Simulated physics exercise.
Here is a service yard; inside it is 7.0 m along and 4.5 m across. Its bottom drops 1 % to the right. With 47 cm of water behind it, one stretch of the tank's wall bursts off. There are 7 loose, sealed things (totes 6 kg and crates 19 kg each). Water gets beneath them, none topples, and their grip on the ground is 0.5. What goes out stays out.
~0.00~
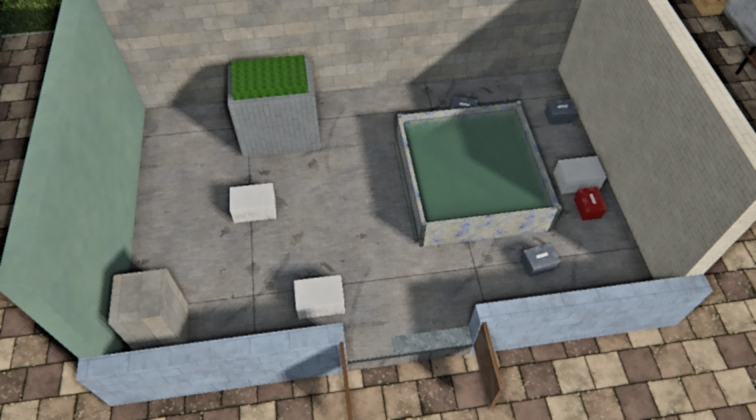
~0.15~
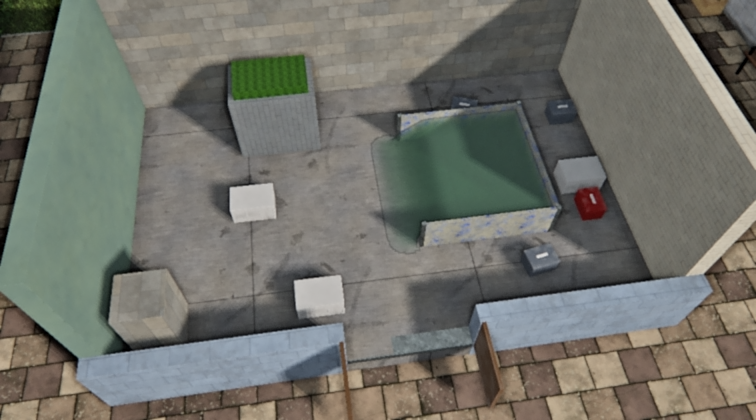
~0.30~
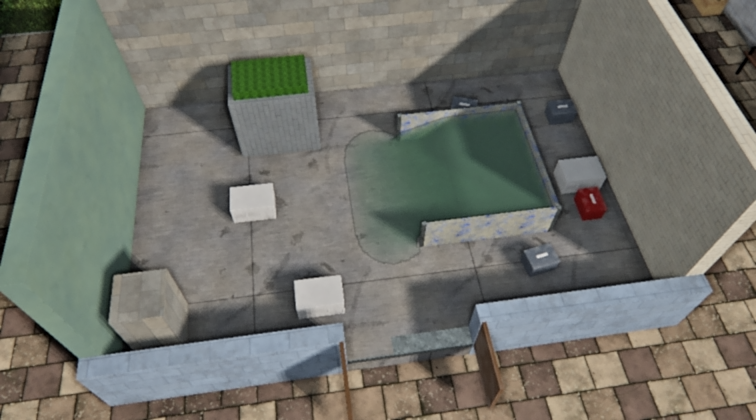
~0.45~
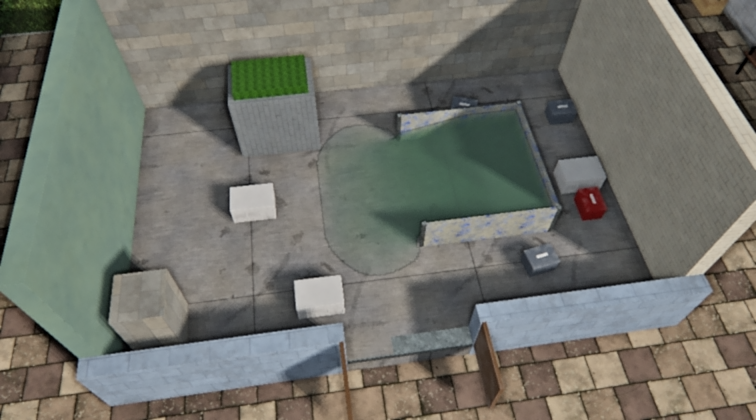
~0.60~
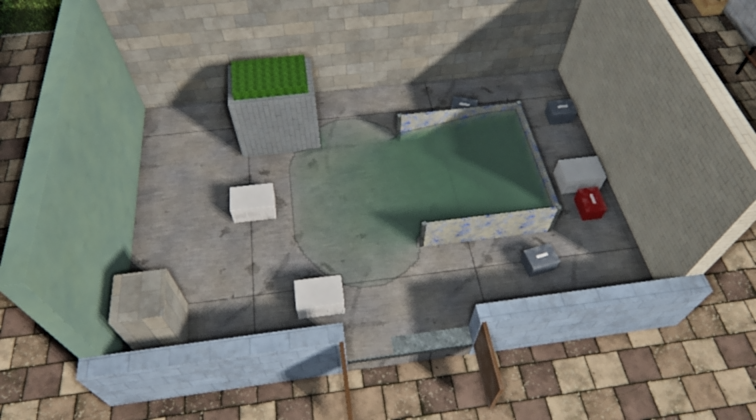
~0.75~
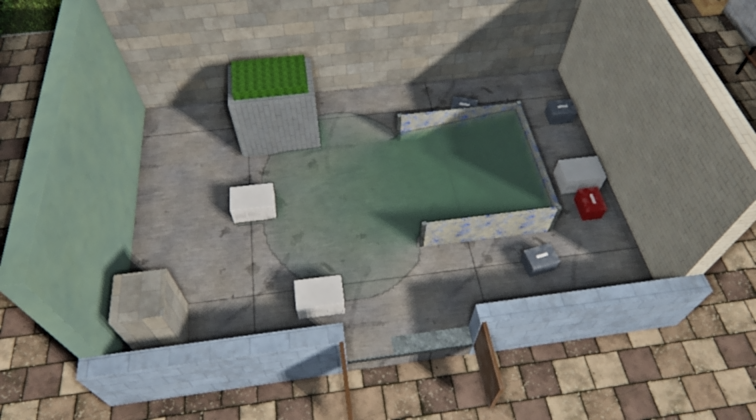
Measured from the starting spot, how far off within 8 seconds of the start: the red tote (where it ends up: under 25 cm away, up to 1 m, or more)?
The red tote barely shifts.
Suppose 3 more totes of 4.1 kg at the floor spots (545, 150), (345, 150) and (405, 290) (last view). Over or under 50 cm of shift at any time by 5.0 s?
In turn: Less, over, less.
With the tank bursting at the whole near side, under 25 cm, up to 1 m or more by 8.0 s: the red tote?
Then the red tote travels far.
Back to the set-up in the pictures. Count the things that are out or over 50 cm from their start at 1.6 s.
By then 1.
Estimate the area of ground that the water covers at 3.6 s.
Some 21 m2.
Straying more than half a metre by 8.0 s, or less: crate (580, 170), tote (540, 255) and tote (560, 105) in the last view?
In that order: Less, less, under.
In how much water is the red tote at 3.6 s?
Roughly 0 cm.
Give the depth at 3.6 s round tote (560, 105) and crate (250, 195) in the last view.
About 0 and 18 cm.
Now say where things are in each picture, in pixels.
The red tote at (592, 199) rests on the ground; water covers 3.4 m2; 0 of 7 have shifted, in the first picture.
The red tote at (592, 199), on the bottom; 4.2 m2 under water; 0 of 7 have shifted, in the second picture.
The red tote at (592, 199) rests on the ground; 5.3 m2 under water; 0 of 7 have shifted, in the third picture.
The red tote at (592, 199) rests on the ground; water covers 6.5 m2; 0 of 7 have shifted, in the fourth picture.
The red tote at (592, 199), on the bottom; water covers 7.7 m2; 0 of 7 have shifted, in the fifth picture.
The red tote at (592, 199), on the bottom; water covers 8.9 m2; 0 of 7 have shifted, in the sixth picture.
After 1.6 s the red tote is near (592, 199), 0.0 m from its start, aground; 0 of 7 are out; 0 afloat.
After 3.6 s the red tote is near (592, 199), 0.0 m from its start, aground; 0 of 7 are out; 1 afloat.
After 5.6 s the red tote is near (592, 199), 0.0 m from its start, aground; 0 of 7 are out; 1 afloat.
After 8.0 s the red tote is near (592, 199), 0.0 m from its start, aground; 0 of 7 are out; 1 afloat.
